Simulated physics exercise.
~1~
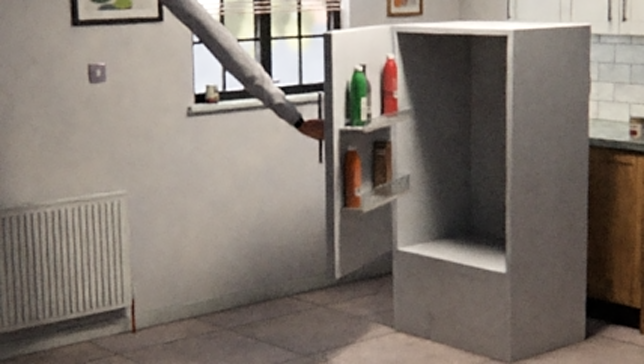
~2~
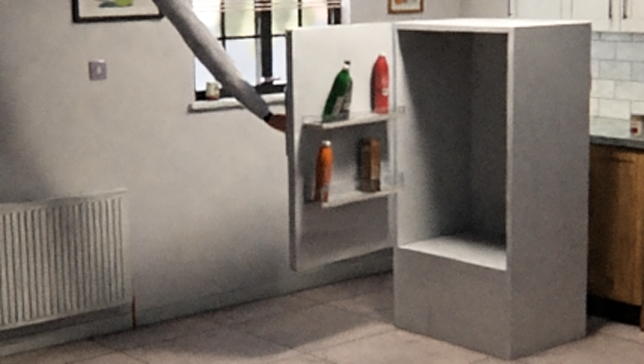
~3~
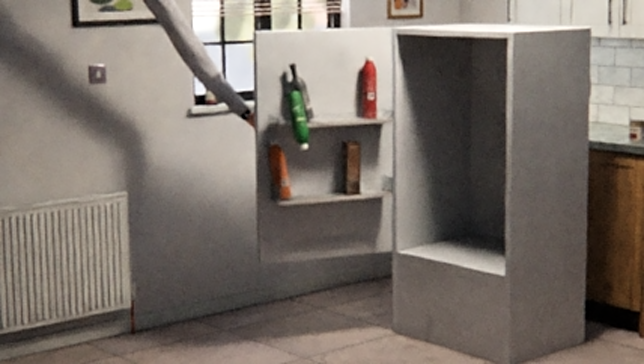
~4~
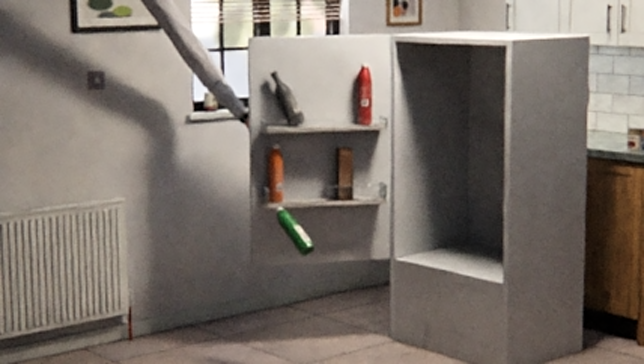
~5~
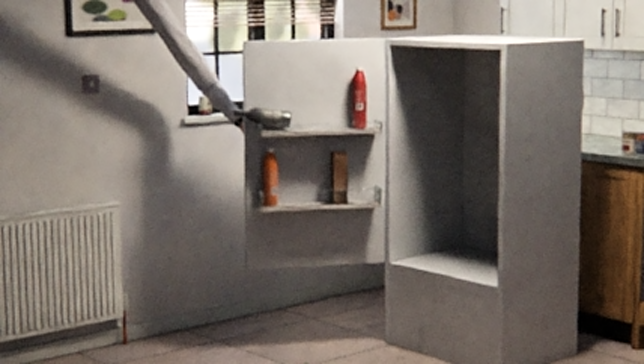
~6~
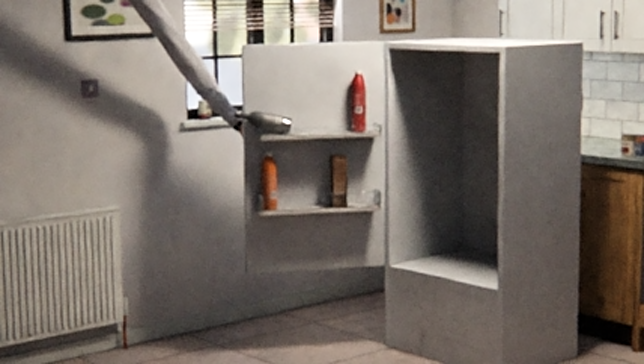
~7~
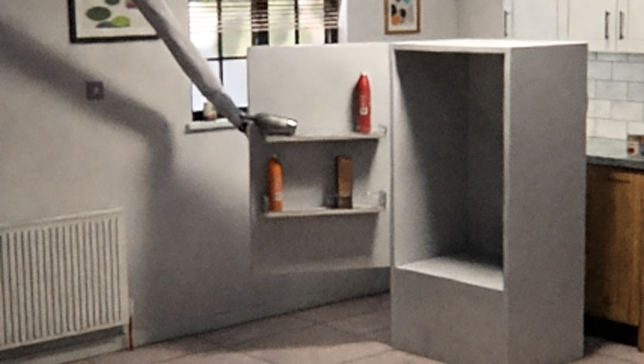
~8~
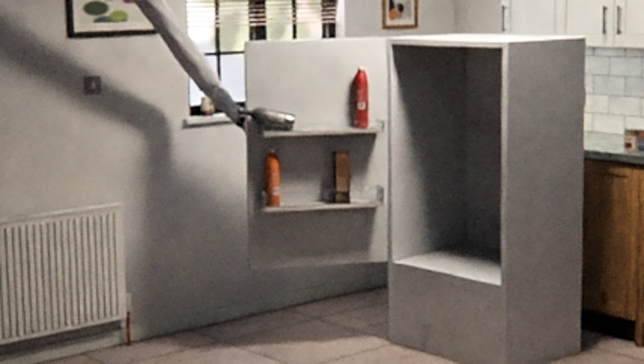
A long grey arm reaches in from the upper left of a kitchen, seen from the front, and pulls open the door of a plain grey, empty fridge-like cabinet. The door's two racks hold a green, a grey and a red bottle above, with an orange bottle and a brown carton below. As the door swings wide to the left, the green and grey bottles lean, and the orange one tilts briefly. The green bottle tips out upside down and falls past the lower rack, out of sight. The grey bottle topples onto its side on the upper rack, while the others stand upright as the door rests open.
